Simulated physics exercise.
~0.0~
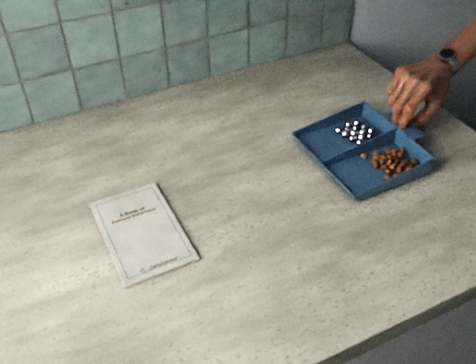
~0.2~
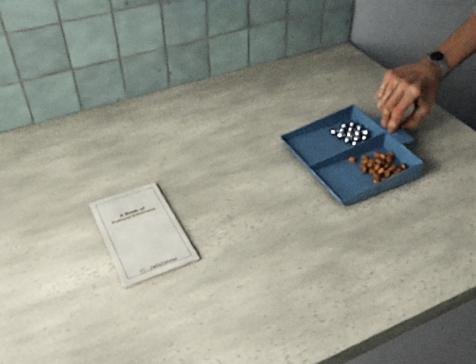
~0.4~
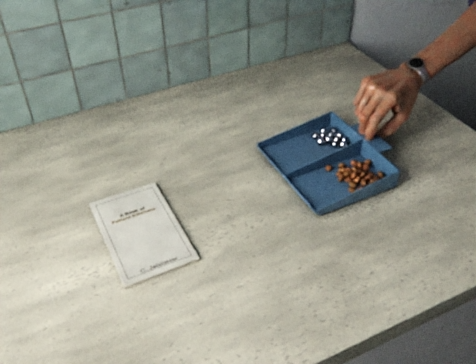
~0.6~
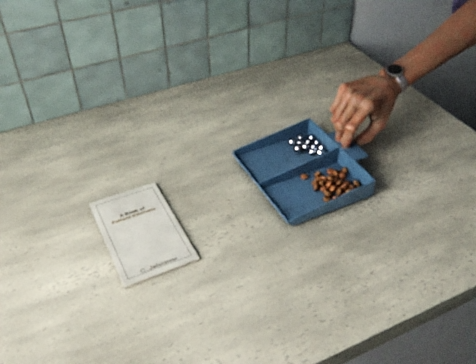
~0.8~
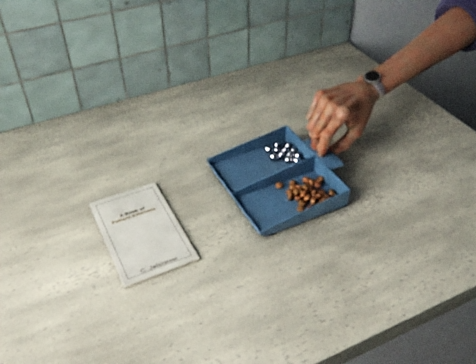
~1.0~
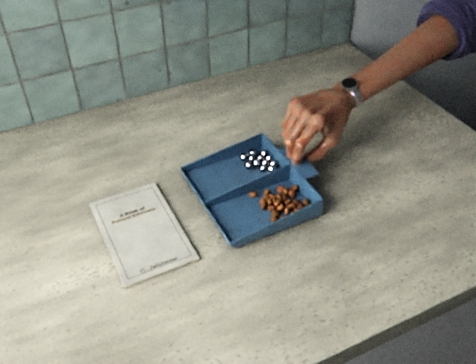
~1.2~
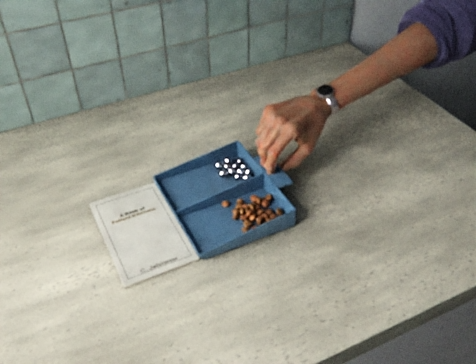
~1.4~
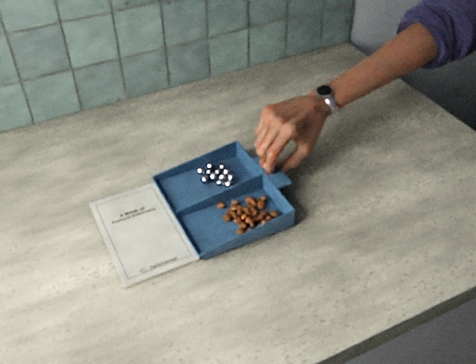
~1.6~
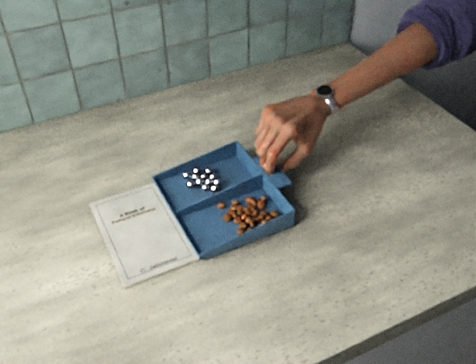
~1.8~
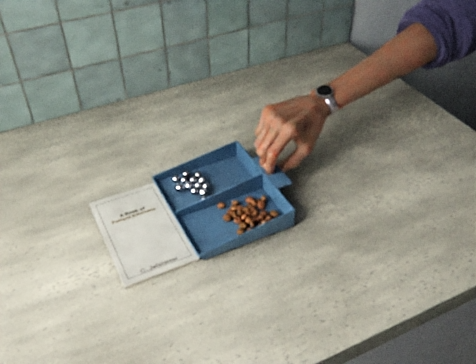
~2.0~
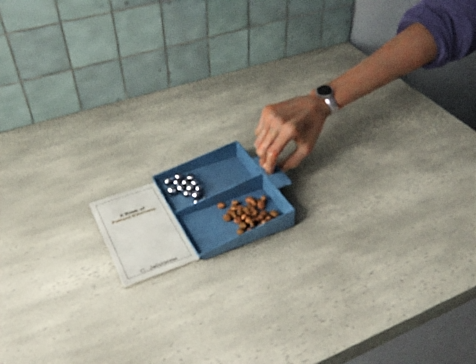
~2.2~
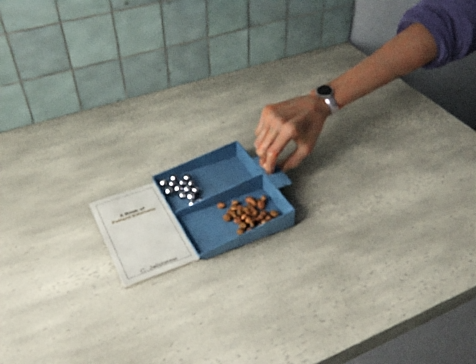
A shallow blue tray with two compartments, one holding black-and-white pieces and the other a heap of brown pieces, slides left across a pale stone-like counter. A hand with a watch on its wrist, reaching in from the right, pushes it steadily towards a thin, light-covered book lying flat. The tray meets the edge of the book and stops, while the book stays put. The black-and-white pieces keep sliding left across their compartment and gather near the book side, while the brown ones barely shift. Both groups end up inside their own compartments, with the hand still at the tray.
